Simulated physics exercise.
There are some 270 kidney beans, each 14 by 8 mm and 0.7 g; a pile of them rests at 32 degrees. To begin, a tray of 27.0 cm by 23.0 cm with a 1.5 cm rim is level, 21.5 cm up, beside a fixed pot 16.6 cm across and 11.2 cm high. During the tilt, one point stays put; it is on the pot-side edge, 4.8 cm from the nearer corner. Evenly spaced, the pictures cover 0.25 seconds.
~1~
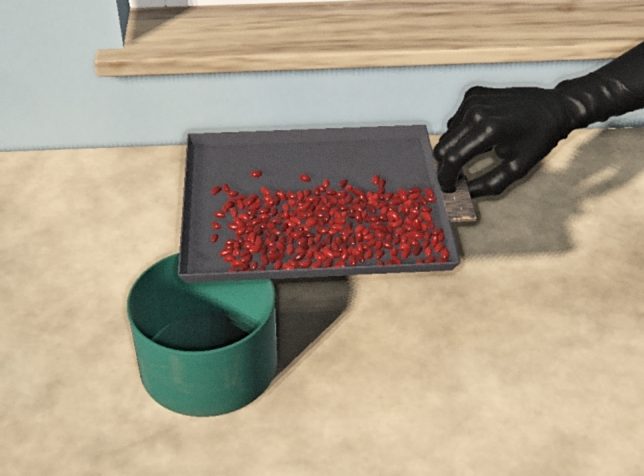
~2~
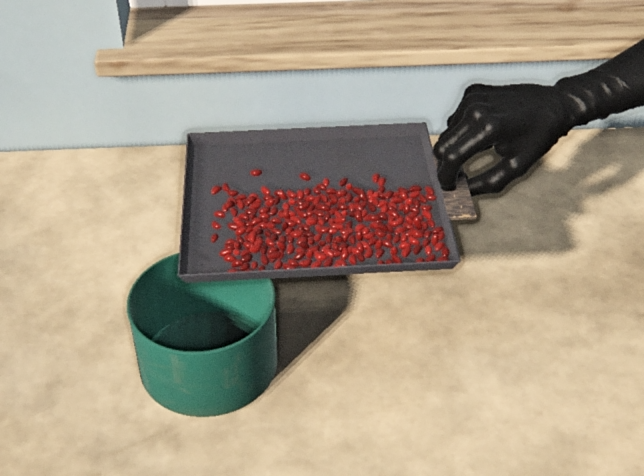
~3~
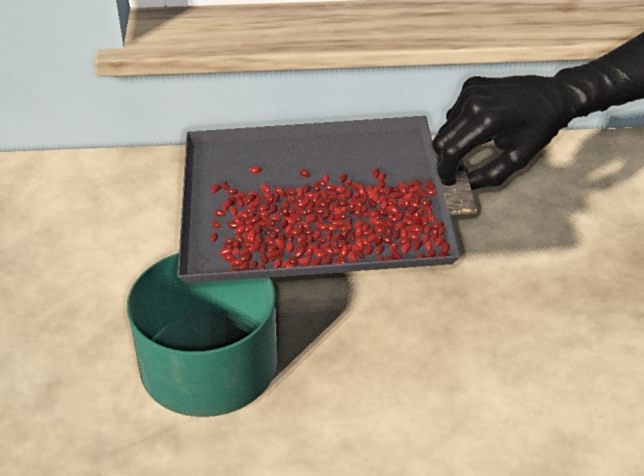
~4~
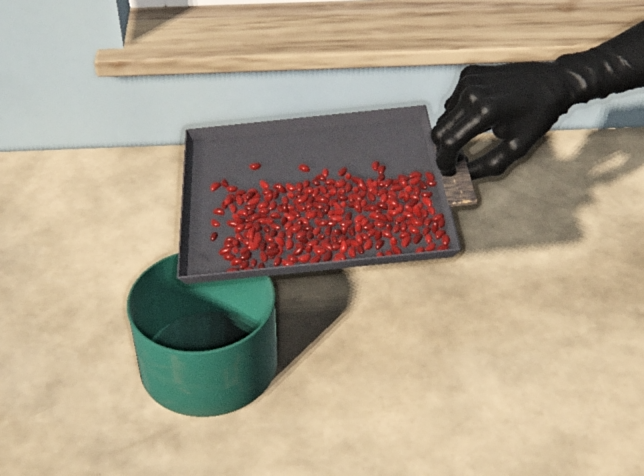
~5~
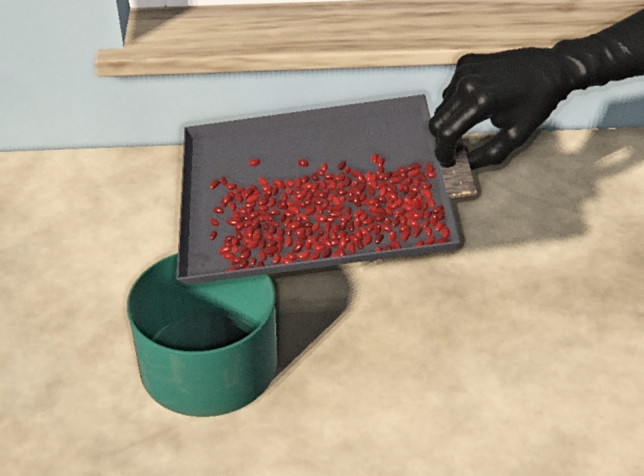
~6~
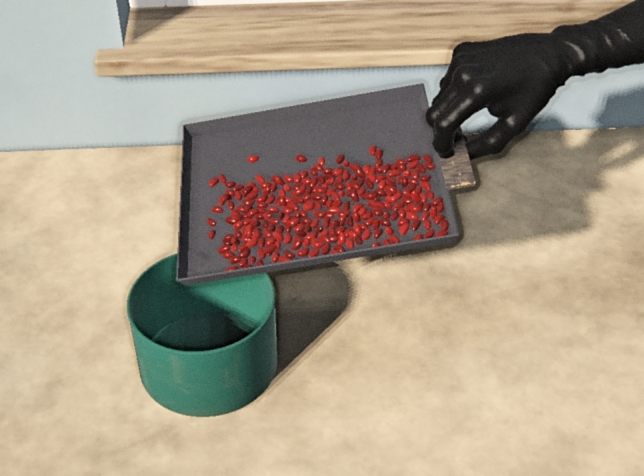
A black-gloved hand slowly raises the right side of a tray of red beans.
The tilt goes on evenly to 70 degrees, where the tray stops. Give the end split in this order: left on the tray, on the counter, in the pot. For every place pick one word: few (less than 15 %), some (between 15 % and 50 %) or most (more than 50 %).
Left on the tray gets few, counter gets most, pot gets some.
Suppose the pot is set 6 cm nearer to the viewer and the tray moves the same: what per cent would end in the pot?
I'd say some 90 per cent would end up there.
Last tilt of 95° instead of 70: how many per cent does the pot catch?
That would be around 30 percent.
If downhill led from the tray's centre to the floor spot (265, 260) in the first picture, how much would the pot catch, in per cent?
Something like 5 in a hundred.
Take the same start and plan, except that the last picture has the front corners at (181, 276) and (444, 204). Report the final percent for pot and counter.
Pot 25; counter 70.
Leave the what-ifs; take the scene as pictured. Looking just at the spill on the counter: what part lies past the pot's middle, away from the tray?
Roughly 90 percent of the spill.
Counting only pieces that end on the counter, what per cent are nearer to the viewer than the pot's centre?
Share: Some 100 %.
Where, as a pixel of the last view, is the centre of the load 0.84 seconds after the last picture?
Load centre, approx.: (182, 257) px.
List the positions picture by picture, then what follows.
Tray tilt 0 degrees, front corners at (185, 271) and (453, 259); middle of the pieces at (332, 222); pot at (201, 298), in the first frame.
Tray tilt 1 degrees, front corners at (185, 271) and (453, 257); middle of the pieces at (332, 221), in the second frame.
Tray tilt 2 degrees, front corners at (184, 272) and (453, 253); middle of the pieces at (332, 218), in the third frame.
Tray tilt 5 degrees, front corners at (184, 273) and (453, 246), lowest corner left front; middle of the pieces at (331, 213), in the fourth frame.
Tray tilt 8 degrees, front corners at (183, 274) and (453, 238), lowest corner left front; middle of the pieces at (331, 208), in the fifth frame.
Tray tilt 11 degrees, front corners at (183, 275) and (452, 231), lowest corner left front; middle of the pieces at (330, 203); pot at (201, 298), in the sixth frame.
Then, 0.50 s after the last picture, tilt 39 degrees; the tray holds 100 %, the pot 0 %.
Then, 0.84 s after the last picture, tilt 58 degrees; the tray holds 65 %, the pot 5 %.
Then, 1.27 s after the last picture, tilt 70 degrees; the tray holds 15 %, the pot 25 %.
In the end, tray 5 %, counter 60 %, pot 35 %.
